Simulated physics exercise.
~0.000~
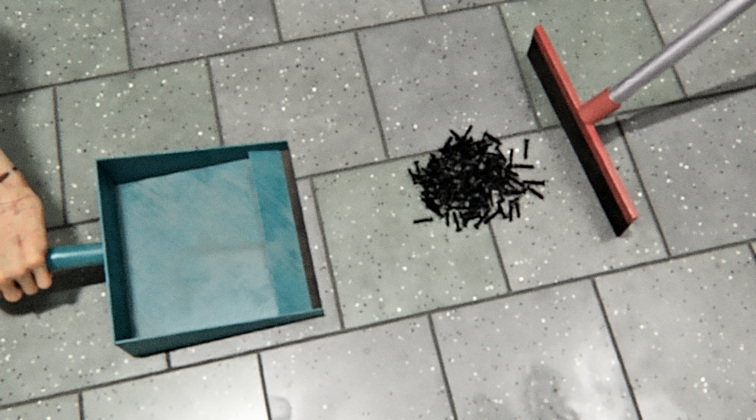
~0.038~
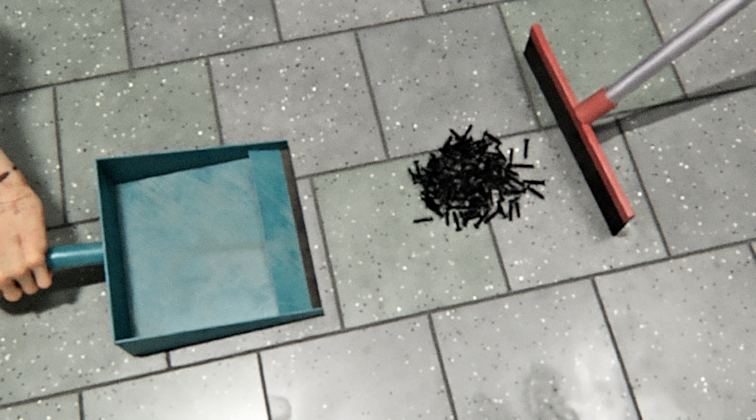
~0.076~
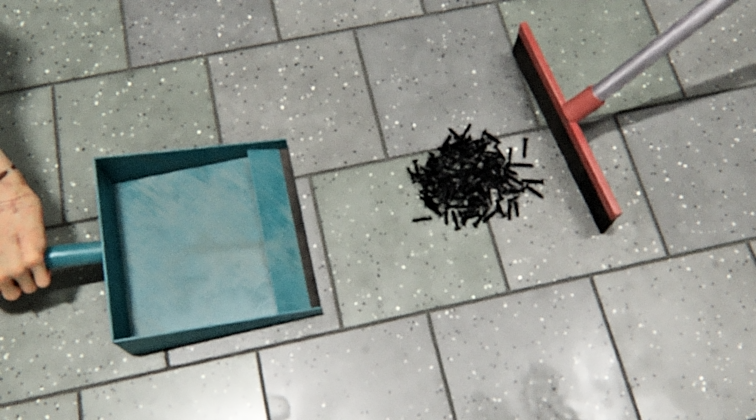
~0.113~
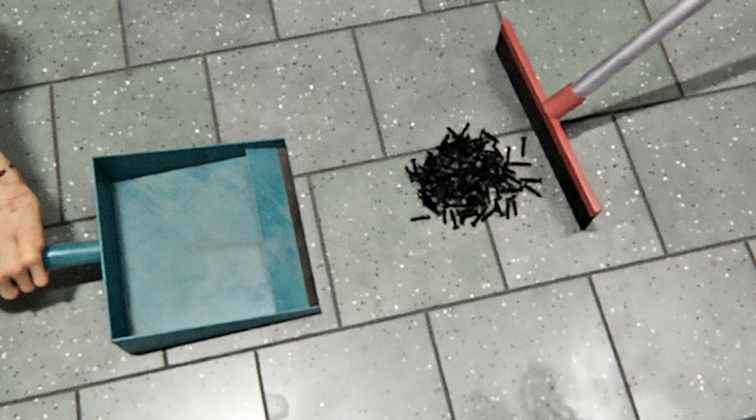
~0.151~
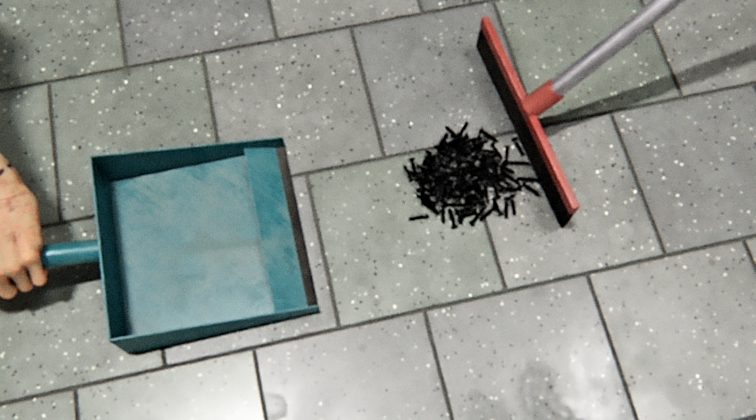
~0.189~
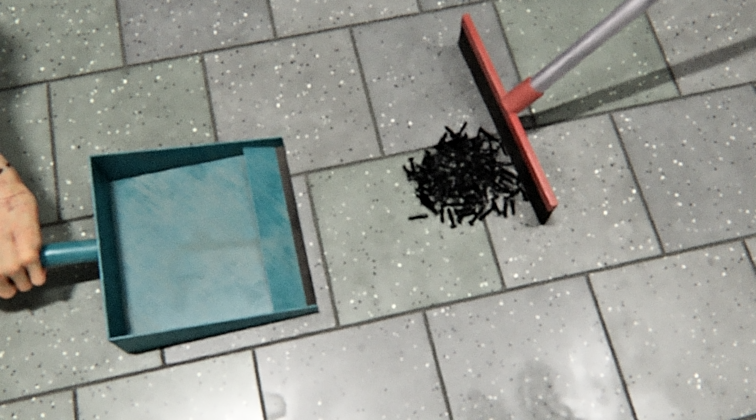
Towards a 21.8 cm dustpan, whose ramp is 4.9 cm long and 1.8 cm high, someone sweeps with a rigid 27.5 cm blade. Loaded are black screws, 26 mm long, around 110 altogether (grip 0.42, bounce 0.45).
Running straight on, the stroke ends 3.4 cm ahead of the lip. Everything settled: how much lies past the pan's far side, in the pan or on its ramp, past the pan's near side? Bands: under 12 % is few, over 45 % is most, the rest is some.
Far side: Some; pan: Few; near side: Few.
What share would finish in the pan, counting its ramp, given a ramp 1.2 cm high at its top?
In that case roughly 0 percent.
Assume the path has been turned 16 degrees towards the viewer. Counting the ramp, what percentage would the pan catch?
Roughly 15 percent.
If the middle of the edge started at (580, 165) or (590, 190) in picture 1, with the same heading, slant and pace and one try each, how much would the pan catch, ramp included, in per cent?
Around 5 percent, then around 5 percent.
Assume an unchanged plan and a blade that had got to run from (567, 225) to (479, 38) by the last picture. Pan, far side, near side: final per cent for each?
Pan 10, far 0, near 0.
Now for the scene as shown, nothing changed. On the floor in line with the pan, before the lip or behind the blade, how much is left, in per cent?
That comes to near 75 percent.
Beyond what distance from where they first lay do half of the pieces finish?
That distance is around 18 cm.
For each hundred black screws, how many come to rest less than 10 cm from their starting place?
Around 10 percent.
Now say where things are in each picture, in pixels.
Blade from (631, 218) to (538, 33), moved 0.0 cm, 0 of the pieces shifted so far; middle of the pieces at (467, 176); pan at (199, 251), in the first picture.
Blade from (627, 217) to (534, 32), moved 0.4 cm, 0 of the pieces shifted so far; middle of the pieces at (467, 176), in the second picture.
Blade from (615, 215) to (523, 30), moved 1.8 cm, 0 of the pieces shifted so far; middle of the pieces at (466, 175), in the third picture.
Blade from (595, 212) to (504, 27), moved 3.9 cm, 0 of the pieces shifted so far; middle of the pieces at (464, 174), in the fourth picture.
Blade from (573, 209) to (485, 24), moved 6.2 cm, 1 of the pieces shifted so far; middle of the pieces at (462, 173), in the fifth picture.
Blade from (552, 206) to (466, 22), moved 8.5 cm, 14 of the pieces shifted so far; middle of the pieces at (461, 173); pan at (193, 247). Its pace works out near 0.61 m/s, heading 20 degrees away from the viewer's side, in the sixth picture.
After 0.38 s, middle of the blade 16 cm from the lip; 0 % over the lip, far side 5 %, near side 0 %.
After 0.51 s, middle of the blade 9 cm from the lip; 0 % over the lip, far side 15 %, near side 0 %.
After 0.77 s, middle of the blade 5 cm from the lip; 0 % over the lip, far side 20 %, near side 0 %.
At rest (1.3 s), far side 20 %, pan 0 %, near side 0 %, in front of the lip or behind the blade 75 %.
